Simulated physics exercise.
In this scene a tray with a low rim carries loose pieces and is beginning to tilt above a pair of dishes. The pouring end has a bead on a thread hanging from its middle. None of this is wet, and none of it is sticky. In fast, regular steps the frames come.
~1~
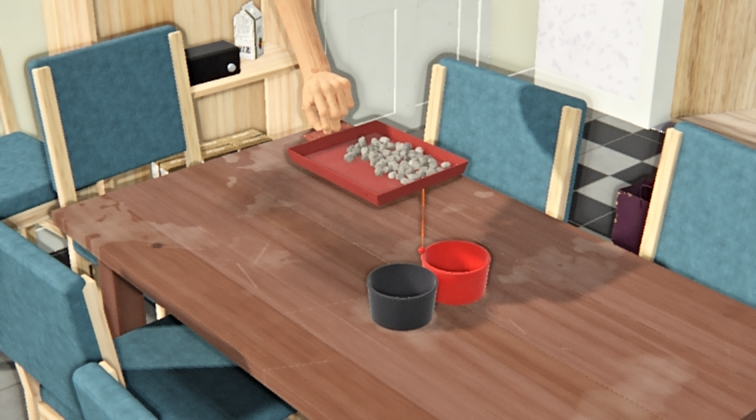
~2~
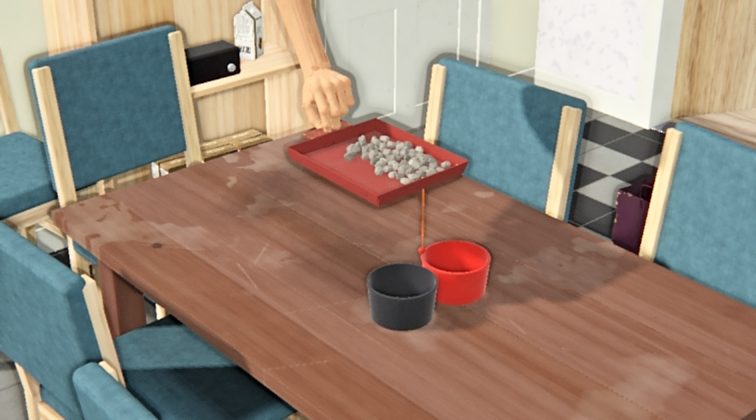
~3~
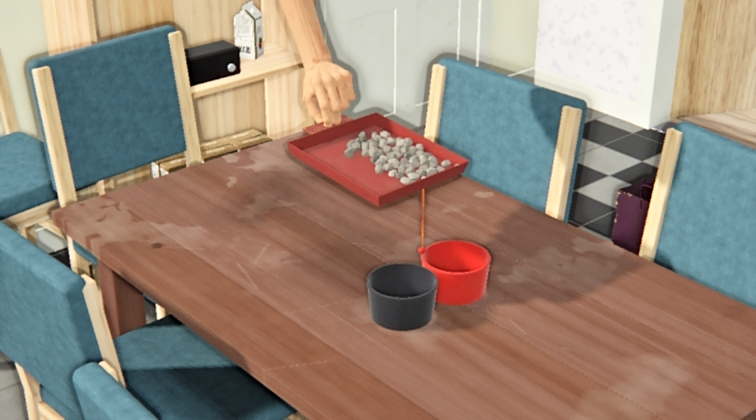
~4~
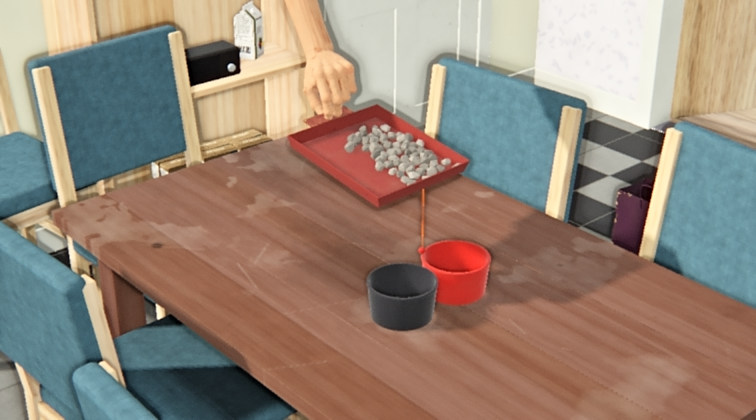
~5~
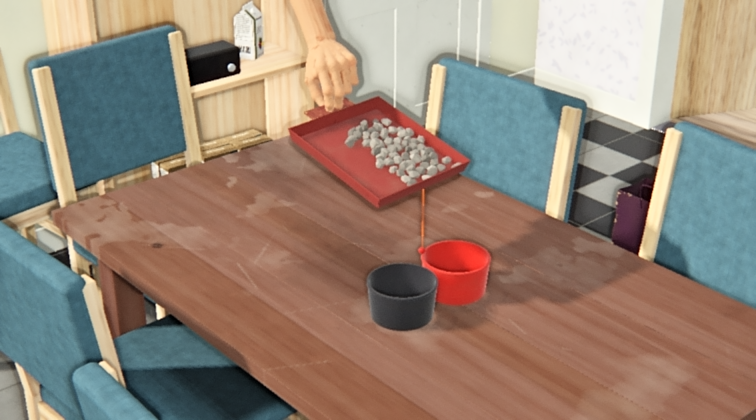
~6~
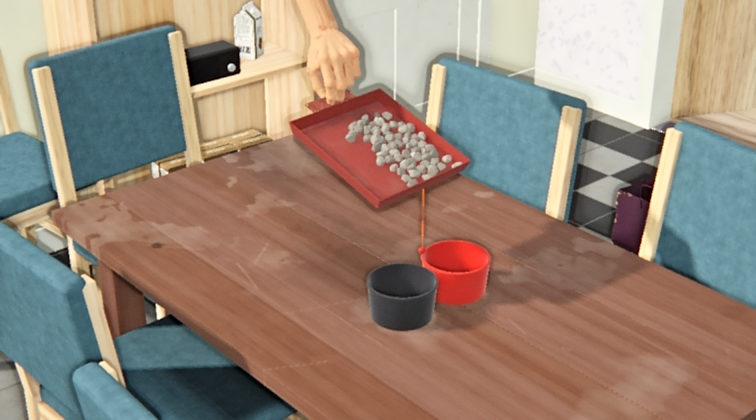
A red, low-rimmed tray of pale grey gravel is held by a hand above a brown wooden dining table, seen from above at an angle. Below it sit a dark grey dish on the left and a bright red one on the right, with blue chairs around. The hand slowly raises the tray's far end, tilting it toward the dishes, while the camera stays still.
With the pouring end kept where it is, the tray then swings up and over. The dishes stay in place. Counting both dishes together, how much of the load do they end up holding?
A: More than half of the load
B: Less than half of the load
(A) More than half of the load.
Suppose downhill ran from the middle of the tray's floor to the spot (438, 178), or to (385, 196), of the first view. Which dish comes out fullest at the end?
The first try favours the dish to the right; the second favours the dish to the left.
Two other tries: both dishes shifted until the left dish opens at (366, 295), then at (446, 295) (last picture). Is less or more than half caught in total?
Well, the bulk the first time and the minor share the second time.
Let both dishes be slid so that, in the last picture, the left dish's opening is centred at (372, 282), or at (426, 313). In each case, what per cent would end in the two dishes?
About 30% on the first try and 10% on the second.
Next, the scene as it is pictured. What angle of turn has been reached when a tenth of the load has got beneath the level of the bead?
I'd say it is tilted about 90°.
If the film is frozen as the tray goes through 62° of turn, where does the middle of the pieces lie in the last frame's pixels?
Near the pixel (417, 176).
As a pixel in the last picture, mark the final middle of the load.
Near (410, 307).
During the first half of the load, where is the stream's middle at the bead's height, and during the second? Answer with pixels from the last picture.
Near (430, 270) to start, and near (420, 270) afterwards.
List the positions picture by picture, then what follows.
Corners of the pouring end near (378, 193) and (464, 161), level; middle of the load near (396, 159), bits of gravel; left dish near (425, 308); right dish near (479, 283); bead on its thread near (422, 251), in the first picture.
Corners of the pouring end near (378, 193) and (464, 161), level; middle of the load near (396, 158), in the second picture.
Corners of the pouring end near (379, 194) and (464, 160), tipped barely, lowest at the left corner; middle of the load near (396, 155), in the third picture.
Corners of the pouring end near (379, 195) and (465, 160), tipped a little, lowest at the left corner; middle of the load near (397, 151), in the fourth picture.
Corners of the pouring end near (379, 196) and (465, 160), tipped a little, lowest at the left corner; middle of the load near (397, 147), in the fifth picture.
Corners of the pouring end near (380, 198) and (466, 160), tipped clearly, lowest at the left corner; middle of the load near (398, 144); left dish near (425, 308); right dish near (479, 283), in the sixth picture.
Shortly afterwards, tray tipped steeply; all but a few on the tray; only a few in the air.
Next, tray tipped past a quarter turn; near a quarter on the tray; near a third in the left dish; a little in the right dish; a little outside both; near a quarter in the air.
Some moments later, tray tipped past a quarter turn; near two thirds in the left dish; near a quarter in the right dish; a little outside both.
In the end, tray tipped past a quarter turn; near two thirds in the left dish; near a quarter in the right dish; a little outside both.
